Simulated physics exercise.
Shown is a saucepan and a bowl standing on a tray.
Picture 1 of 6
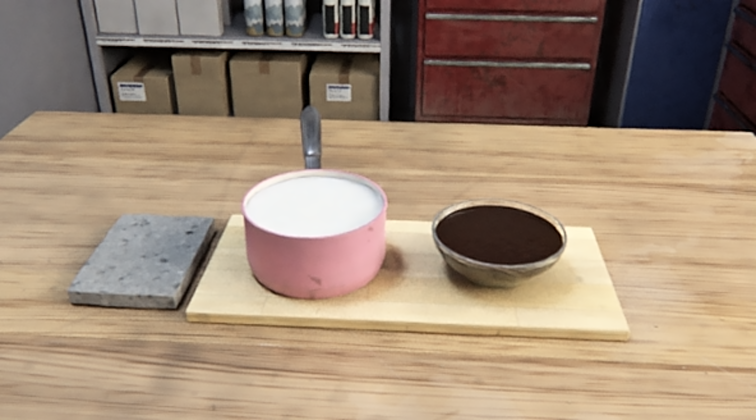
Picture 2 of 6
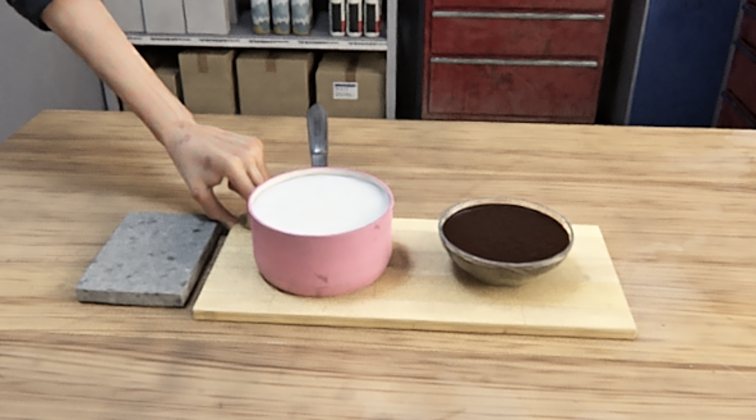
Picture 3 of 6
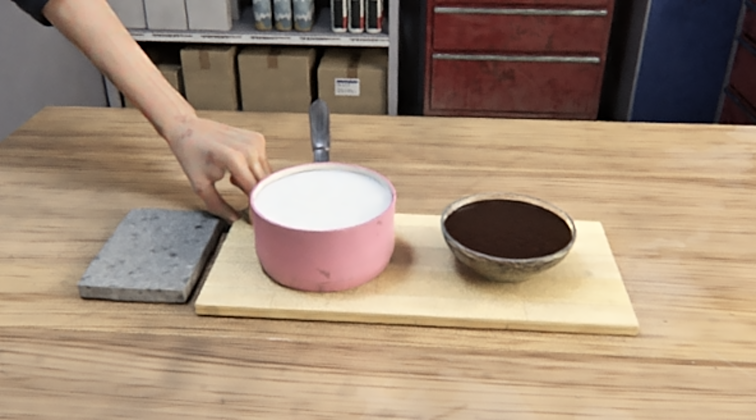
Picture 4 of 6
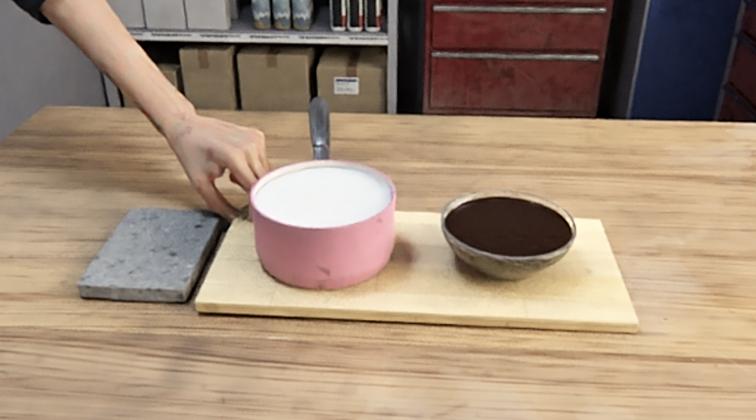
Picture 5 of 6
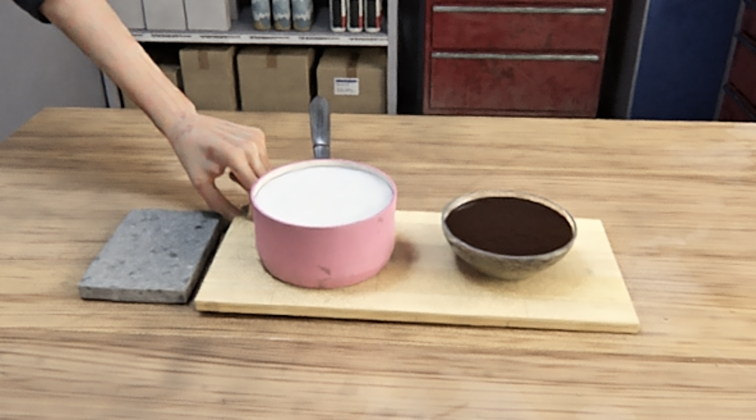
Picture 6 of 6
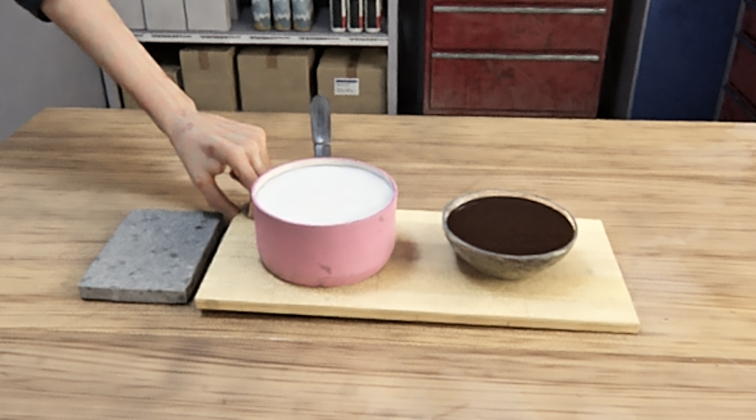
The video shows a pink saucepan of white liquid and a glass bowl of dark contents on a wooden board beside a gray slab. A hand reaches in from the left, grips the board's end and raises it very slightly.
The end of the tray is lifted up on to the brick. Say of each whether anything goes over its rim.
In the end saucepan: Watch it keep its liquid, bowl: Watch it keep its liquid.
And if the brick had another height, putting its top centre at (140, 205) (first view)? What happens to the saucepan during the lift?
Well, it sloshes out.
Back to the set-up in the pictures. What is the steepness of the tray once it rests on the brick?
I reckon something near 3°.
A moment on, the tray slopes by about 2°; saucepan, all is still inside; bowl, all is still inside.
Further on, the tray slopes by about 4°; saucepan, all is still inside; bowl, all is still inside.
When it is over, the tray slopes by about 3°, resting on the brick; saucepan, all is still inside; bowl, all is still inside.
